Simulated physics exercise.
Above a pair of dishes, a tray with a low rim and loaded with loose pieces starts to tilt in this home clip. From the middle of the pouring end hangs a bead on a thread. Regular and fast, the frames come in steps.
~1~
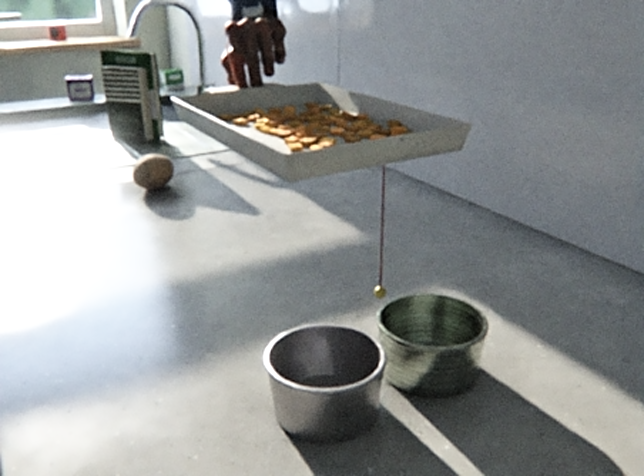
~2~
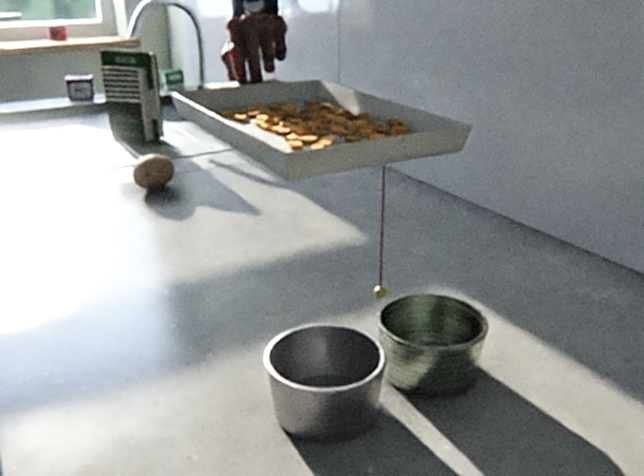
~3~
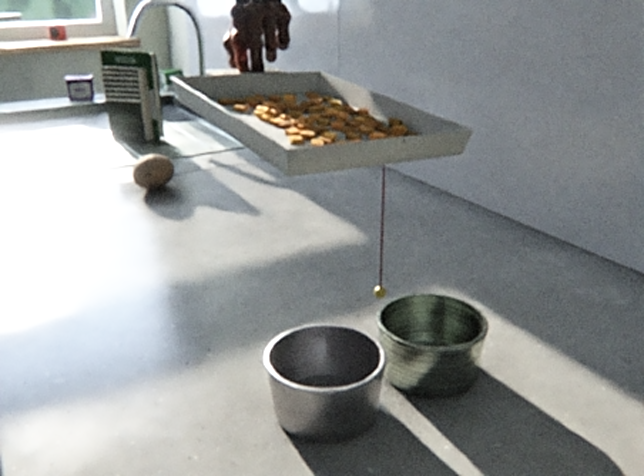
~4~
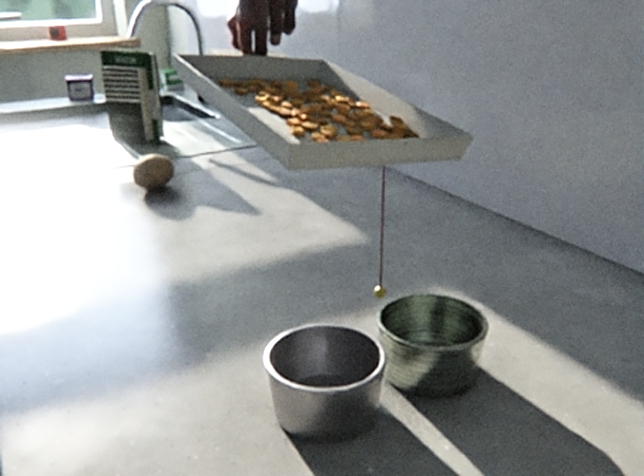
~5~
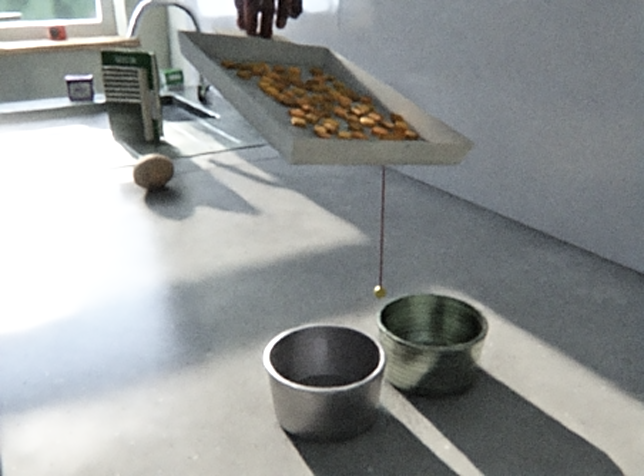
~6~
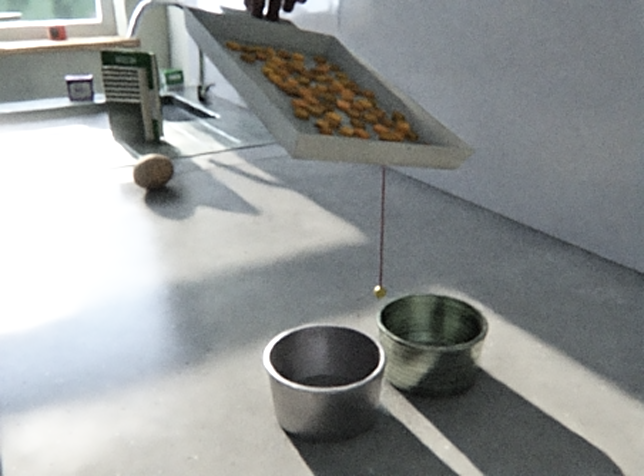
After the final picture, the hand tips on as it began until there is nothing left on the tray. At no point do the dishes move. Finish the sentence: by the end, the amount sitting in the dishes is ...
... less than a third of what the tray held.
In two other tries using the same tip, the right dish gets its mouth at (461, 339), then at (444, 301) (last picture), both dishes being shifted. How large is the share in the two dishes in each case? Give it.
0 %, then 80 %.
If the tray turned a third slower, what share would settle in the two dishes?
Roughly 10%.
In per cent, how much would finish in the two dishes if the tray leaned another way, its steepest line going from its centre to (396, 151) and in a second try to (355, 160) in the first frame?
First case about 40 percent; second case about 80 percent.
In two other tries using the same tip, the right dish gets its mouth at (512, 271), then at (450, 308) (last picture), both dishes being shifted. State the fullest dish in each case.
In turn: The left one; the right one.
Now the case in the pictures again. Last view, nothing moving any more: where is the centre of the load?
Near (458, 336).
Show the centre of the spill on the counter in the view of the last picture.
My estimate puts the centre near (462, 330).
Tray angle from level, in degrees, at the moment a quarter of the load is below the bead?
Roughly 110 degrees from level.
Soon after the last picture, tray tipped steeply; all on the tray.
A little later, tray tipped past a quarter turn; about two thirds on the tray; a stray few in the right dish; a small part outside both; about a quarter in the air.
Later still, tray tipped past a quarter turn; about a quarter in the right dish; most outside both.
At rest, tray tipped past a quarter turn; none in the left dish; about a quarter in the right dish; most outside both.
